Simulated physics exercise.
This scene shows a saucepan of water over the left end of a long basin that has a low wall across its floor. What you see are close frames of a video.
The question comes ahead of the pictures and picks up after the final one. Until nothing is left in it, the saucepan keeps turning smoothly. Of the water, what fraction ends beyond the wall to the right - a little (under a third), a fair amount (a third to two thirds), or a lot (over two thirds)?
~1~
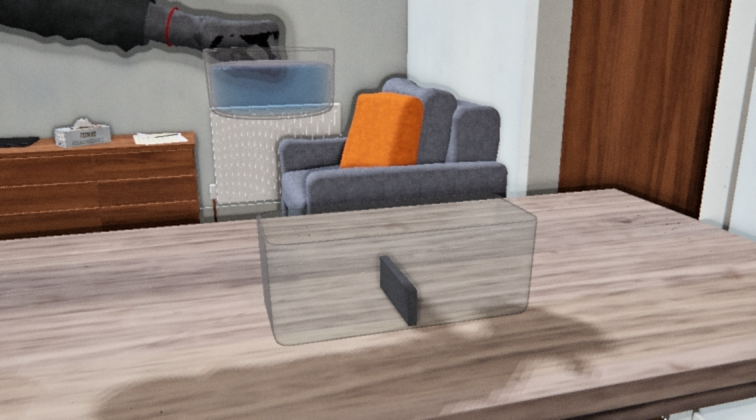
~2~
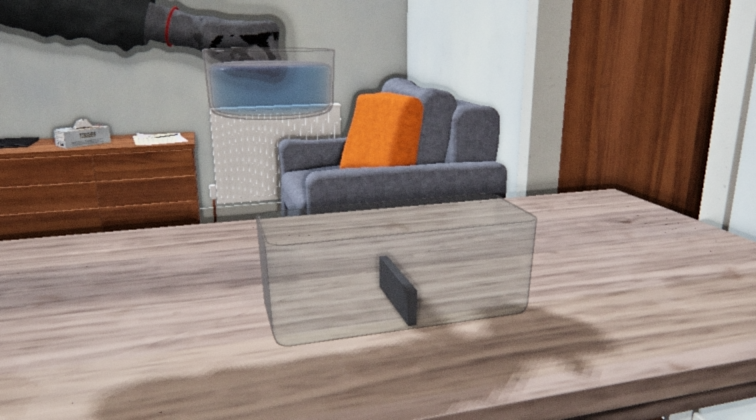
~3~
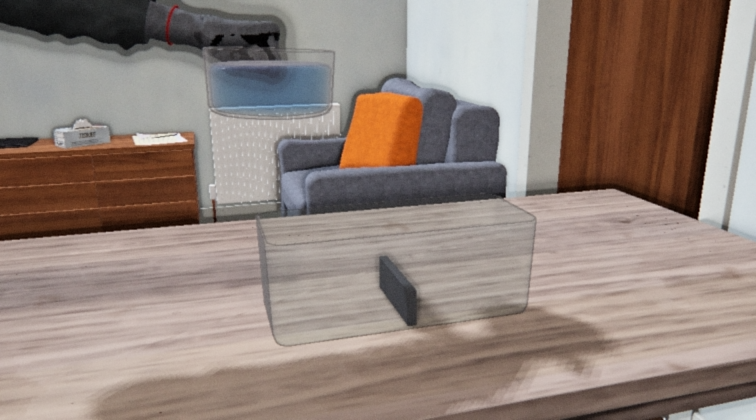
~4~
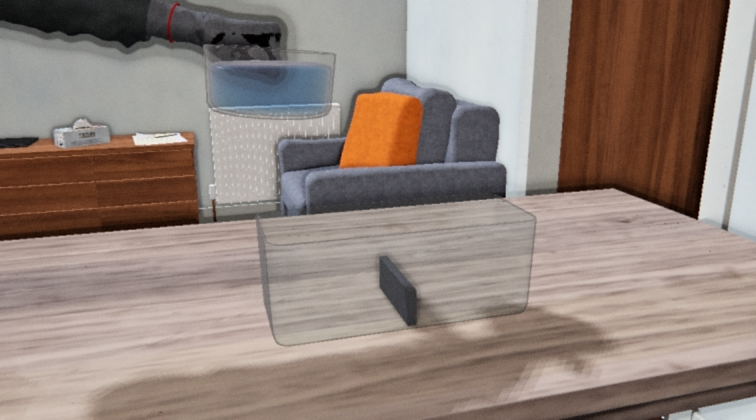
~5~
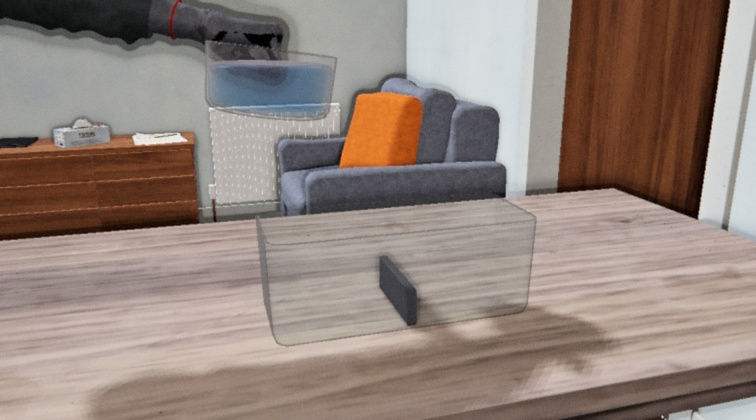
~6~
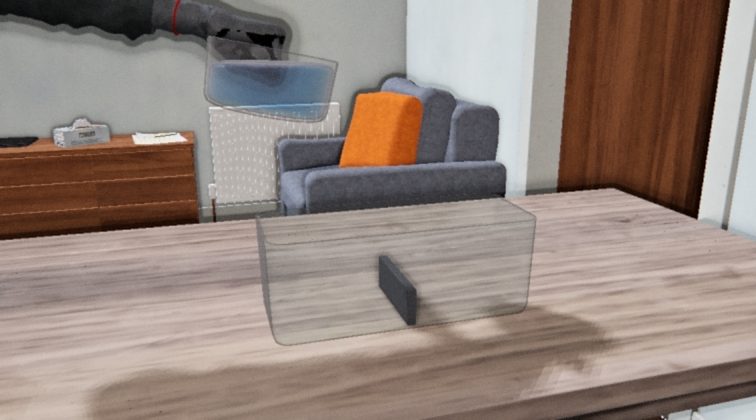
A fair amount, a third to two thirds.
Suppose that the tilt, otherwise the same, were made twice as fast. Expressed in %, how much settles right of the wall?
It comes to 20 per cent or so.
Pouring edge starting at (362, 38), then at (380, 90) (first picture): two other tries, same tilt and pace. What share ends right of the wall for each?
In turn 75 and 80 in a hundred.
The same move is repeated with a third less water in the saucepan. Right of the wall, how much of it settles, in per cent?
Roughly 15 percent.
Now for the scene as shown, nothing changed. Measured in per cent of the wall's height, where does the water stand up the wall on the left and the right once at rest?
On the left roughly 40, on the right roughly 30.
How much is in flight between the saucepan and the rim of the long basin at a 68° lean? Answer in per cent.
It's about 40 per cent.
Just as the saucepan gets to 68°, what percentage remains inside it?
Near 55 percent is still in there.
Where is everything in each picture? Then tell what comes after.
It leans 0°; its right rim is at (332, 51); the water meets the walls at (208, 66) and (330, 63); the long basin's rim runs from (262, 230) to (516, 207); the wall's top is at (397, 273), in the first frame.
It leans 0°; its right rim is at (332, 51); the water meets the walls at (208, 66) and (329, 64), in the second frame.
It leans 2°; its right rim is at (332, 53); the water meets the walls at (208, 65) and (329, 64), in the third frame.
It leans 4°; its right rim is at (333, 55); the water meets the walls at (208, 65) and (329, 65), in the fourth frame.
It leans 8°; its right rim is at (334, 59); the water meets the walls at (208, 66) and (330, 66), in the fifth frame.
It leans 12°; its right rim is at (336, 64); the water meets the walls at (209, 65) and (332, 65), in the sixth frame.
A moment on, the saucepan is tipped part way and 55 per cent is still to pour, 5 is left of the wall and 2 right of it.
Next, the saucepan is tipped on its side and 10 per cent is still to pour, 34 is left of the wall and 43 right of it.
Then the saucepan is tipped right over and 1 per cent is still to pour, 53 is left of the wall and 44 right of it.
Later the saucepan is tipped right over and 0 per cent is still to pour, 55 is left of the wall and 44 right of it.
Finally, 55 per cent lies left of the wall, 44 right of it and 1 outside.
